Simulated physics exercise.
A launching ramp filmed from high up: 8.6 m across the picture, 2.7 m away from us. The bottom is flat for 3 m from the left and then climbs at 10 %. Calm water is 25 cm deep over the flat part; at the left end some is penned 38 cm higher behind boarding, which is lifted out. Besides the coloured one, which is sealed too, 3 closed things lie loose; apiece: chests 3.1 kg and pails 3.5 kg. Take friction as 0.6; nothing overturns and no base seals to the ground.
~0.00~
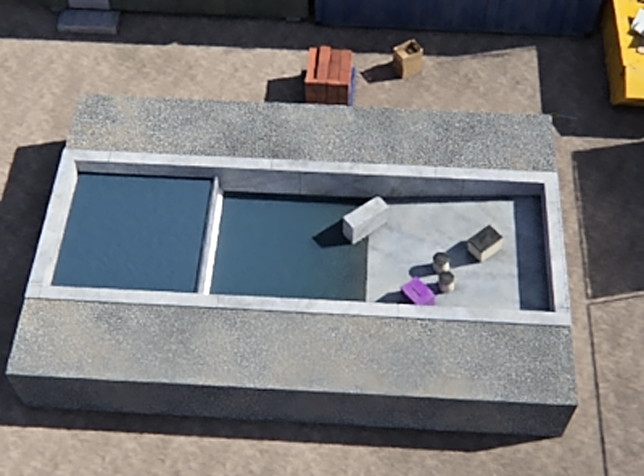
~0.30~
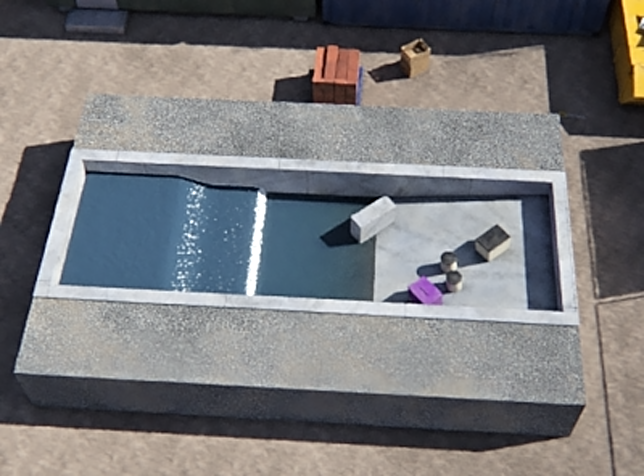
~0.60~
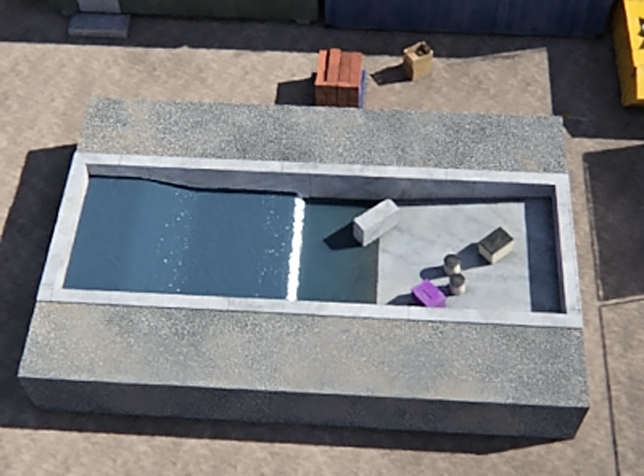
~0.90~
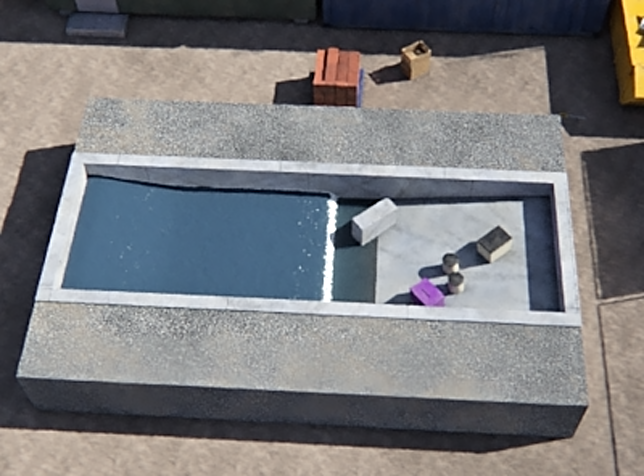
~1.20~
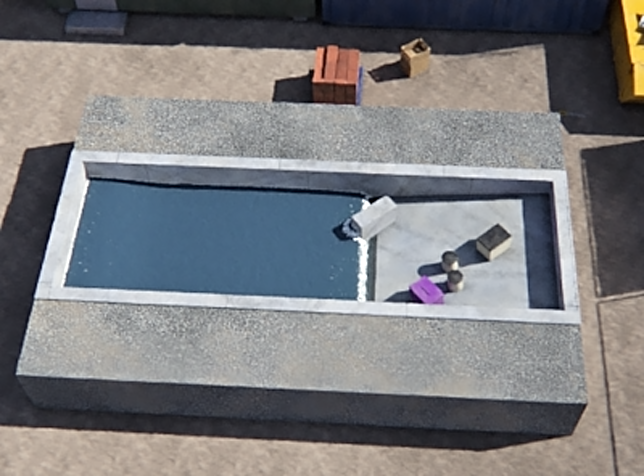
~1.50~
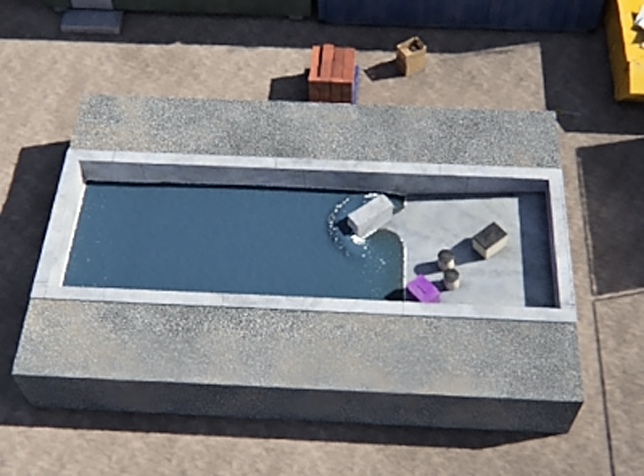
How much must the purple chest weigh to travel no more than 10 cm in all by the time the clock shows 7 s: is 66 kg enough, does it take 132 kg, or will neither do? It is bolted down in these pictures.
I expect that only the higher weight holds it.
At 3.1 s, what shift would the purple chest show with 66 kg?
Roughly 5 cm.
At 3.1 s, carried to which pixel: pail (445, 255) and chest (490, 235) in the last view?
Around (518, 247) and (535, 229).
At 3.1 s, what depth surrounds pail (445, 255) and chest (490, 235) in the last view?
About 4 and 5 cm.
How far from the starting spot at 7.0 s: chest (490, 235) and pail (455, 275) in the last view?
In that order: 100 cm, 250 cm.
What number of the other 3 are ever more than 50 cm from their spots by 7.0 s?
I count 3.
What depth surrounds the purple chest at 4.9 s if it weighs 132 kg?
About 6 cm.
After 2.1 s the purple chest would be 0 cm from its start with 66 kg and 0 cm from its start with 132 kg; 15 cm of water round it then.
After 3.1 s the purple chest would be 3 cm from its start with 66 kg and 0 cm from its start with 132 kg; 15 cm of water round it then.
After 4.9 s the purple chest would be 3 cm from its start with 66 kg and 0 cm from its start with 132 kg; 6 cm of water round it then.
After 7.0 s the purple chest would be 33 cm from its start with 66 kg and 0 cm from its start with 132 kg; 9 cm of water round it then.
